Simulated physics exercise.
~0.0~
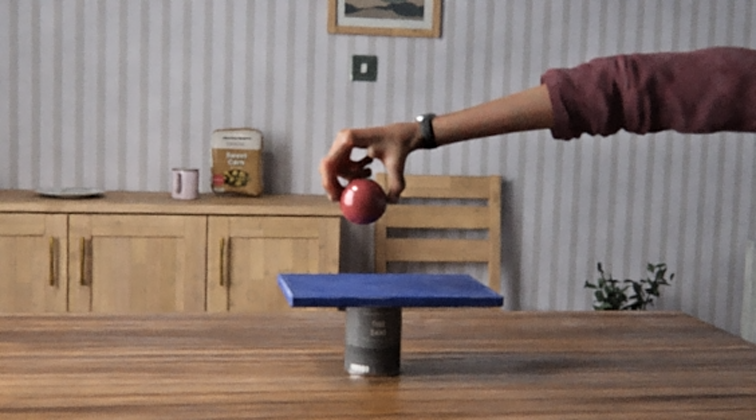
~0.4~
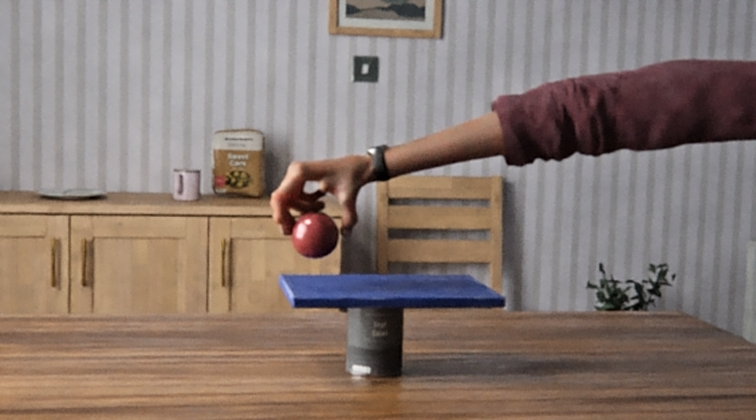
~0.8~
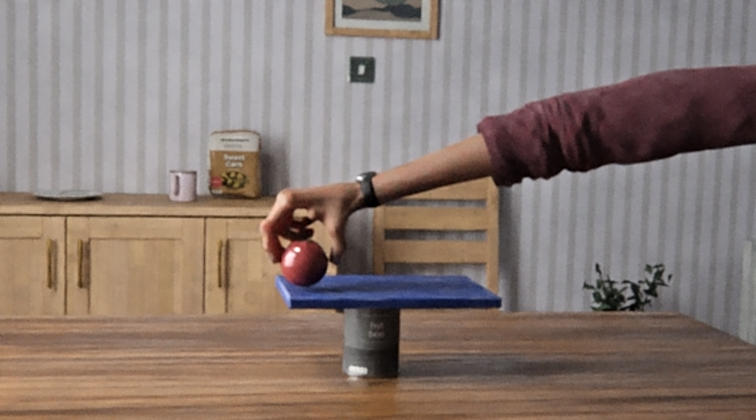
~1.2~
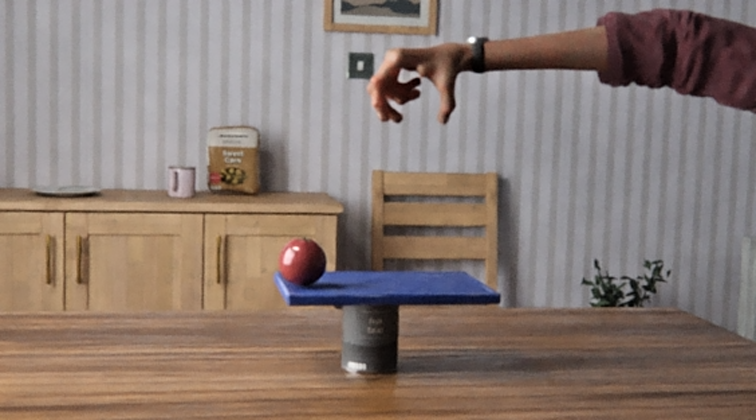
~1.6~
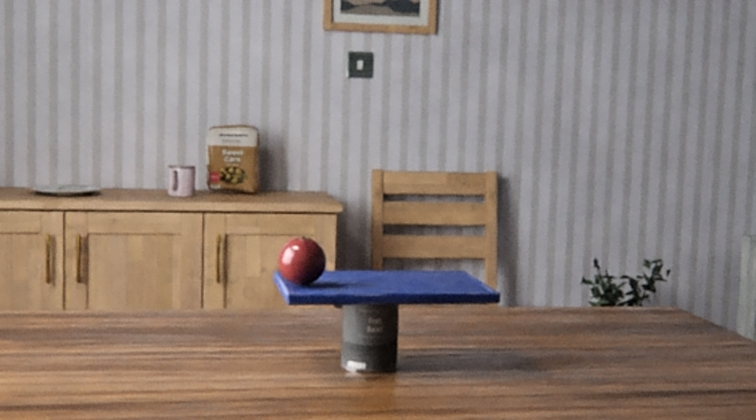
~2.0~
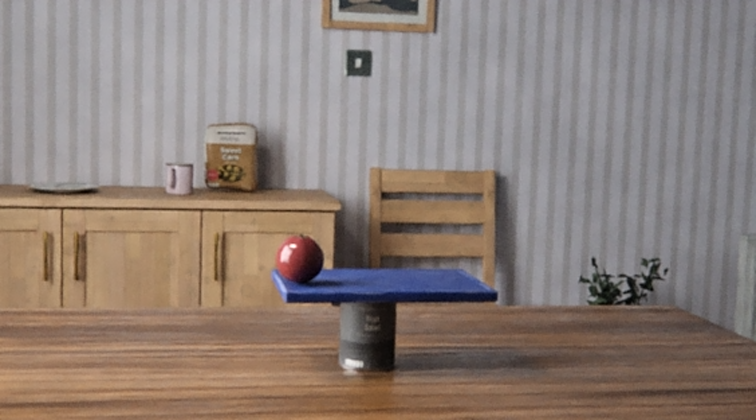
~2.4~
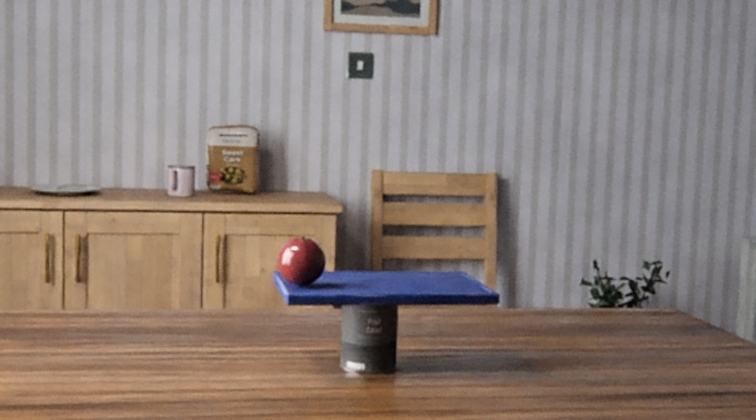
On a wooden table in a room with striped wallpaper, a hand lowered a red tomato onto the left end of a blue lid balanced on a grey tin, then let go and drew away, and the whole stack stayed up without tipping.
